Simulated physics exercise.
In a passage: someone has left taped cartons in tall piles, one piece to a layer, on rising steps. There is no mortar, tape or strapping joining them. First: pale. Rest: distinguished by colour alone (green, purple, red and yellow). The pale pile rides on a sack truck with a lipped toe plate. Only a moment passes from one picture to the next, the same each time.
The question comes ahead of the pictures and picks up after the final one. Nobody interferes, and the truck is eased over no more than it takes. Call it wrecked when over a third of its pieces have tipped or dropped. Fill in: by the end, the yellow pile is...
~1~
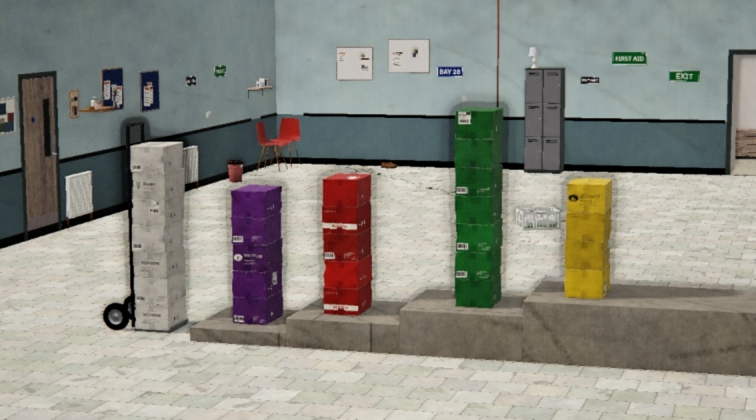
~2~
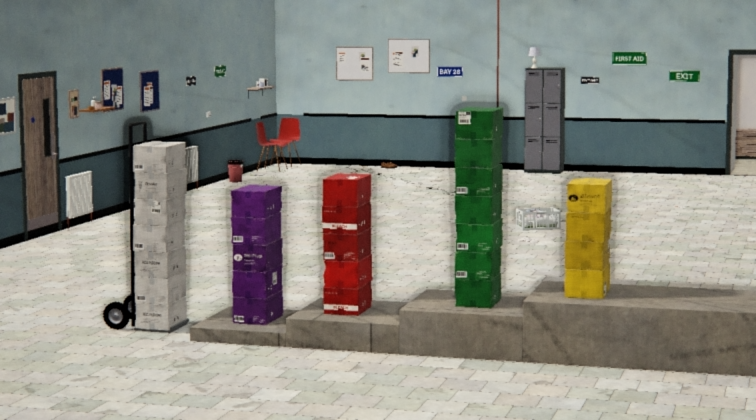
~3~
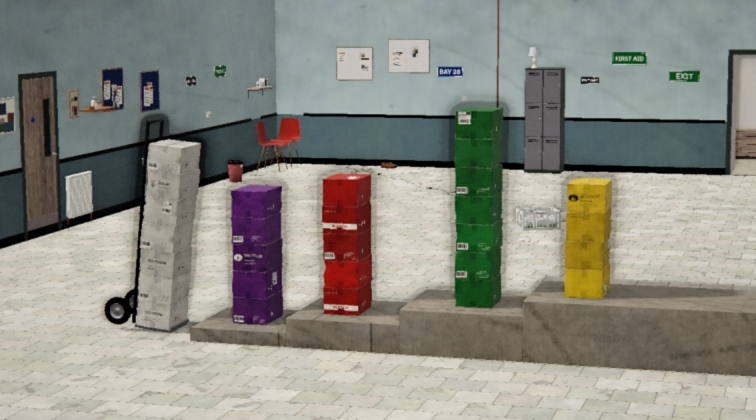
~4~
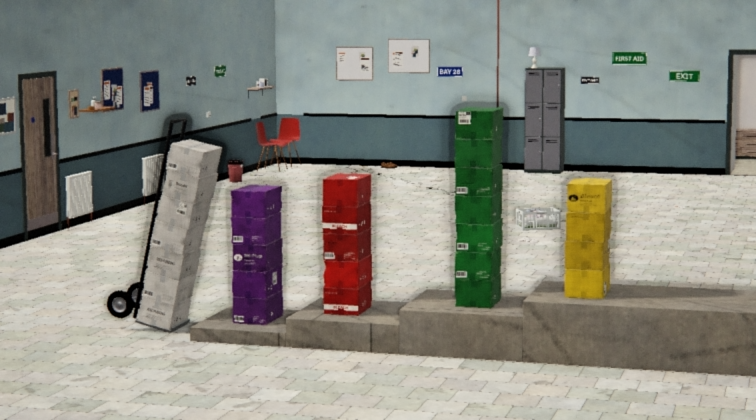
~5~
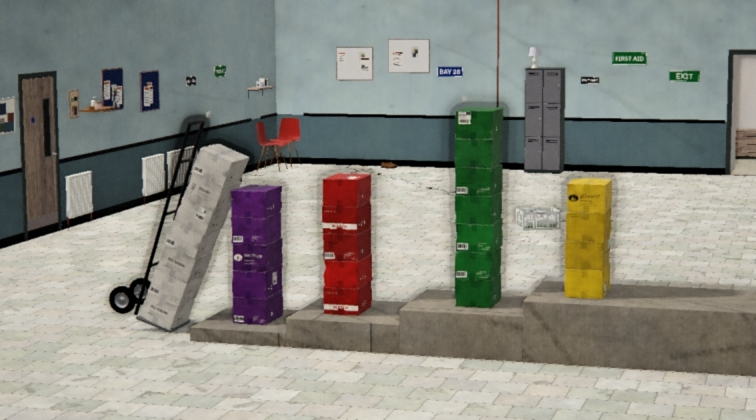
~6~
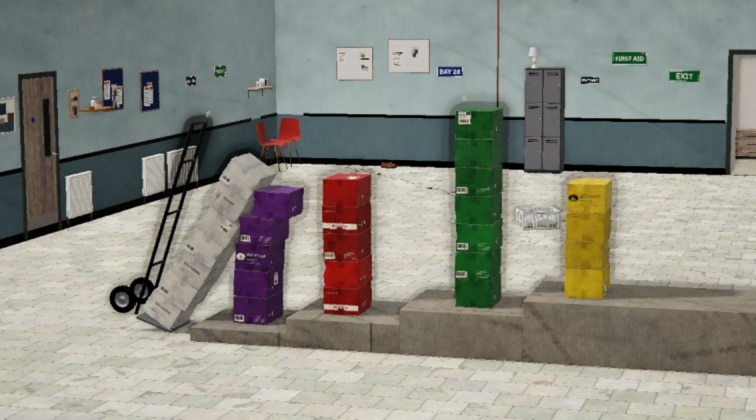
By the end, the yellow pile is still up.
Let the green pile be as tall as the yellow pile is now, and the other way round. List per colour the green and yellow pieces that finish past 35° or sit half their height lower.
The counts are green 3, yellow 0.
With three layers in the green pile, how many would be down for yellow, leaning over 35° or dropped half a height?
For yellow, the count is 0.
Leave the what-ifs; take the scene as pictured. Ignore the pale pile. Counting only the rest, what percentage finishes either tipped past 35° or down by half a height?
Around 45 percent.
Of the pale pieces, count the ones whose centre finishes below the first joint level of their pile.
Pale pieces: 1.
Shortly afterwards, 7 of the pale pile down; none of the 4 yellow cartons down (0 of 21 in all colours); top yellow carton unmoved; top purple carton tilted clearly.
Next, 7 of the pale pile down; none of the 4 yellow cartons down (7 of 21 in all colours); top yellow carton unmoved; top red carton tilted well over, half its height lower.
In the end, 7 of the pale pile down; none of the 4 yellow cartons down (9 of 21 in all colours); top yellow carton unmoved; top purple carton tilted steeply, some two heights lower. From the last view, middles, top yellow carton near (590, 195), top purple carton near (396, 248).
